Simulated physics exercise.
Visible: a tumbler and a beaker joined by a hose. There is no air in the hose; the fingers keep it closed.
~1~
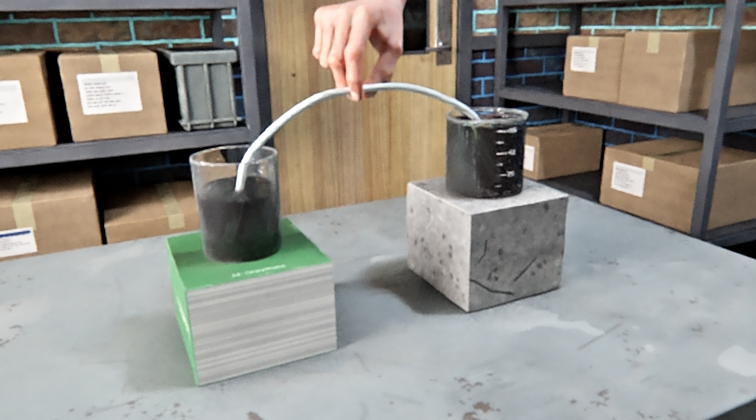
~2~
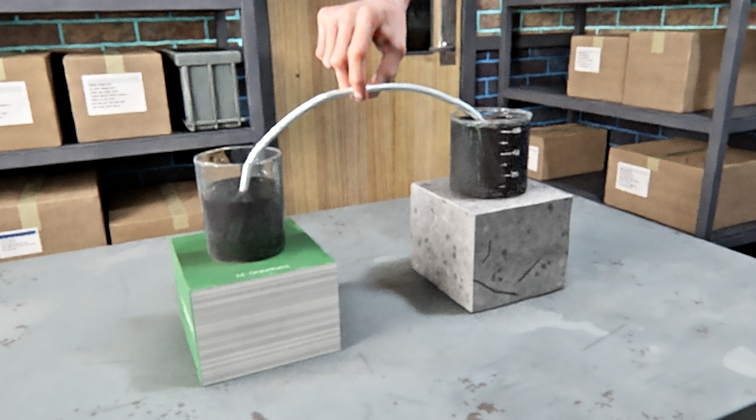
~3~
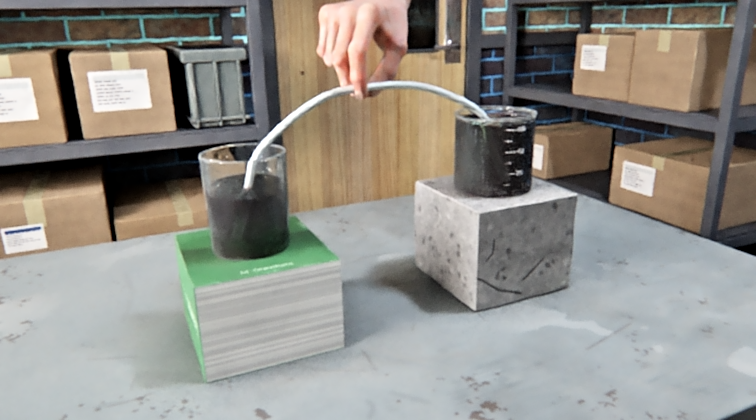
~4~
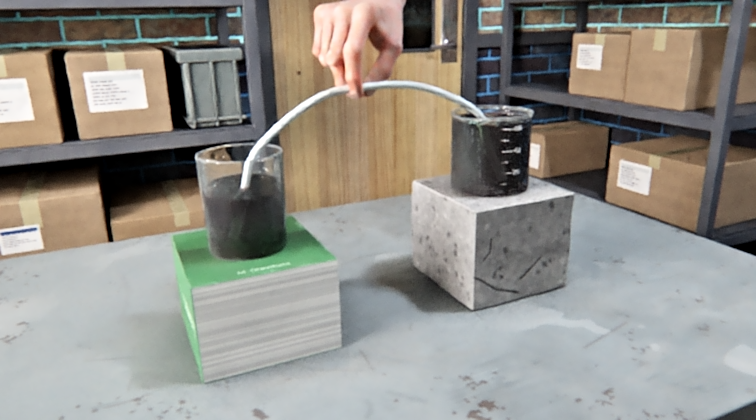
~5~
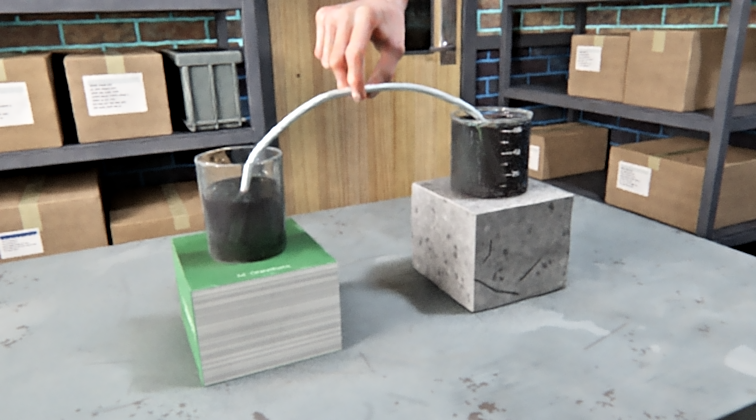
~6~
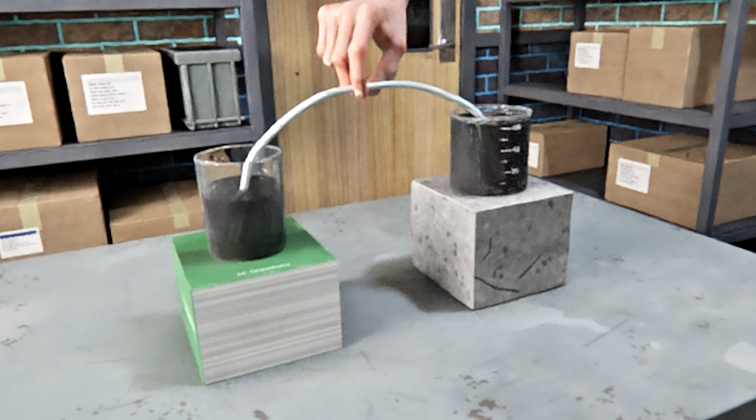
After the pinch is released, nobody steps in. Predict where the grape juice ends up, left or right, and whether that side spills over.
Grape juice goes - left, receiving - no spill.
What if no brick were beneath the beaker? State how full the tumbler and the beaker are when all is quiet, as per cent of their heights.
Levels in order: 15 %, 100 %.
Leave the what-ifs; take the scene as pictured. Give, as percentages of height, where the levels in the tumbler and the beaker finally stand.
It works out to around 85 per cent and then around 70 per cent.
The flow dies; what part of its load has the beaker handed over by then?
Close to 25 %.
Soon after, the tumbler is about two thirds full; the beaker is about three quarters full.
Later, the tumbler is about three quarters full; the beaker is about three quarters full.
In the end, the tumbler is nearly full; the beaker is about two thirds full; the two surfaces are level.
